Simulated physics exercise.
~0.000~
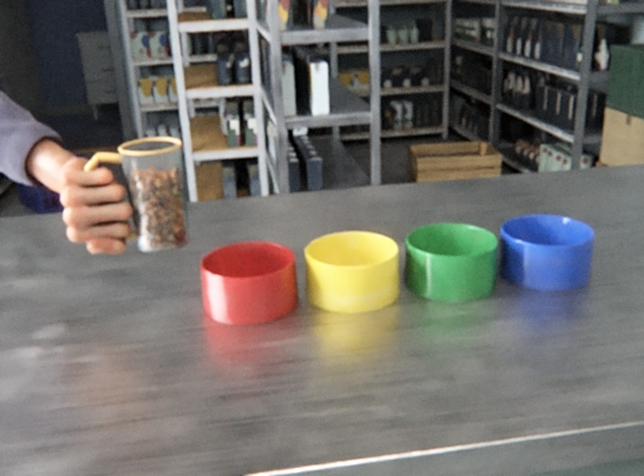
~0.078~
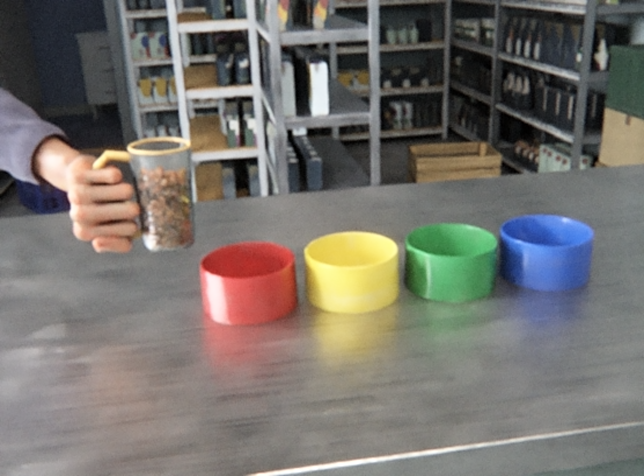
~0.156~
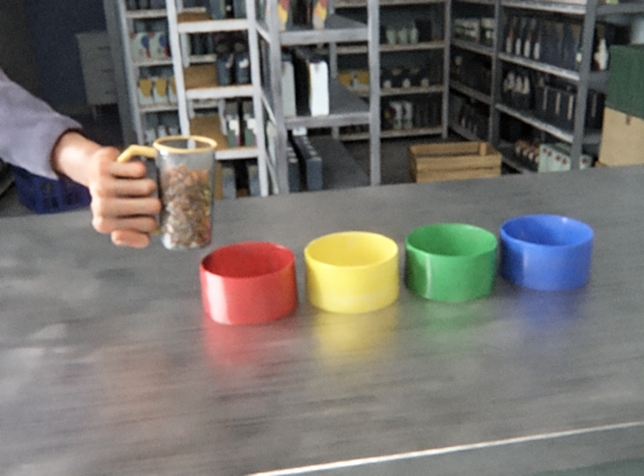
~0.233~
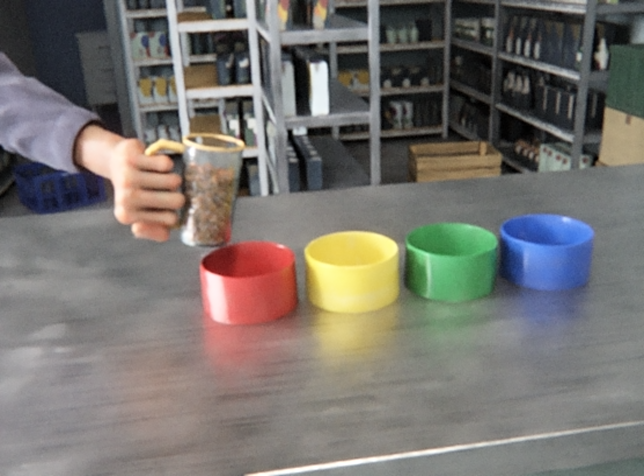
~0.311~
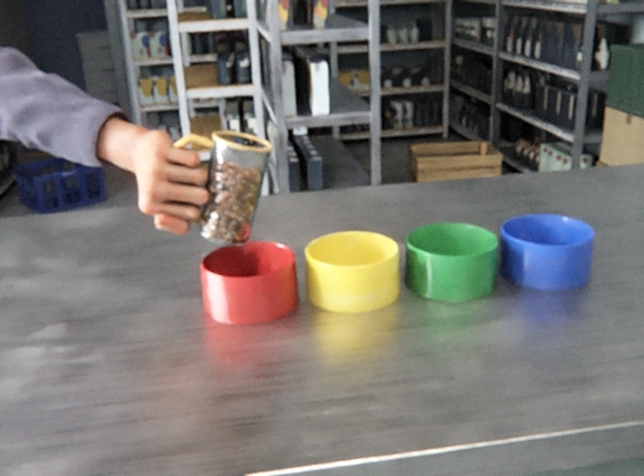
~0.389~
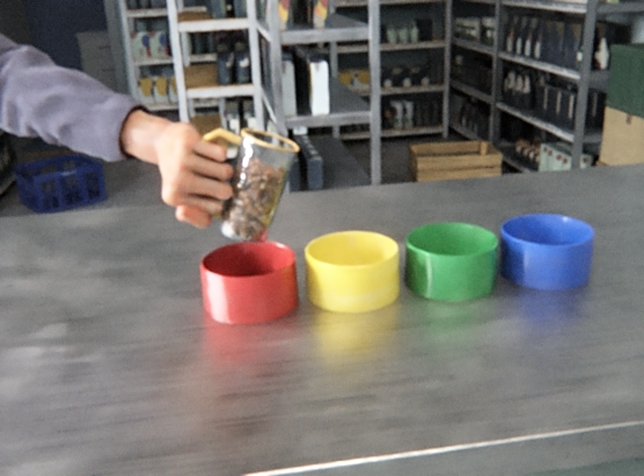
Hand carrying a clear measuring cup of small brown pieces rightward over a grey table, tilting it above the red dish.
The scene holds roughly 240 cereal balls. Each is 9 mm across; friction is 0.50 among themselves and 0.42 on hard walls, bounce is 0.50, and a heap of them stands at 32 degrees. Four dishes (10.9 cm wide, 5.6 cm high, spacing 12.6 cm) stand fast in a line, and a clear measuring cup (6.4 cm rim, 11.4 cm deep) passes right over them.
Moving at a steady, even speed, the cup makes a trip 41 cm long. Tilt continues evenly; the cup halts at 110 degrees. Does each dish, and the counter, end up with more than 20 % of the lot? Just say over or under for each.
Going through them: Red dish comes out under, blue dish comes out over, green dish comes out under, yellow dish comes out under, counter comes out under.
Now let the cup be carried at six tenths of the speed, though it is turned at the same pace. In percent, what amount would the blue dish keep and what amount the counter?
Shares: Blue 100, counter 0.
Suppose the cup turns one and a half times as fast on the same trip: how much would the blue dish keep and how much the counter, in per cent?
Blue 100; counter 0.
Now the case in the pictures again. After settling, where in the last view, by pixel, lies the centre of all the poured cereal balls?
Approximately (552, 257) in the last picture.
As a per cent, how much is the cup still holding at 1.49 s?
I reckon around 100 per cent.
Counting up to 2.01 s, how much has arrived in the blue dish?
Estimate to date: Some 20 %.
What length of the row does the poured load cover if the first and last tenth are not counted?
About 6 cm.
Then, at 1.05 s, tilt 63 degrees; cup holds 100 %.
After 1.49 s, tilt 90 degrees; cup holds 100 %.
After 2.01 s, tilt 110 degrees; cup holds 80 %, blue 20 %.
By 3.7 s all is still; red 0 %, blue 100 %, green 0 %, yellow 0 %, counter 0 %.
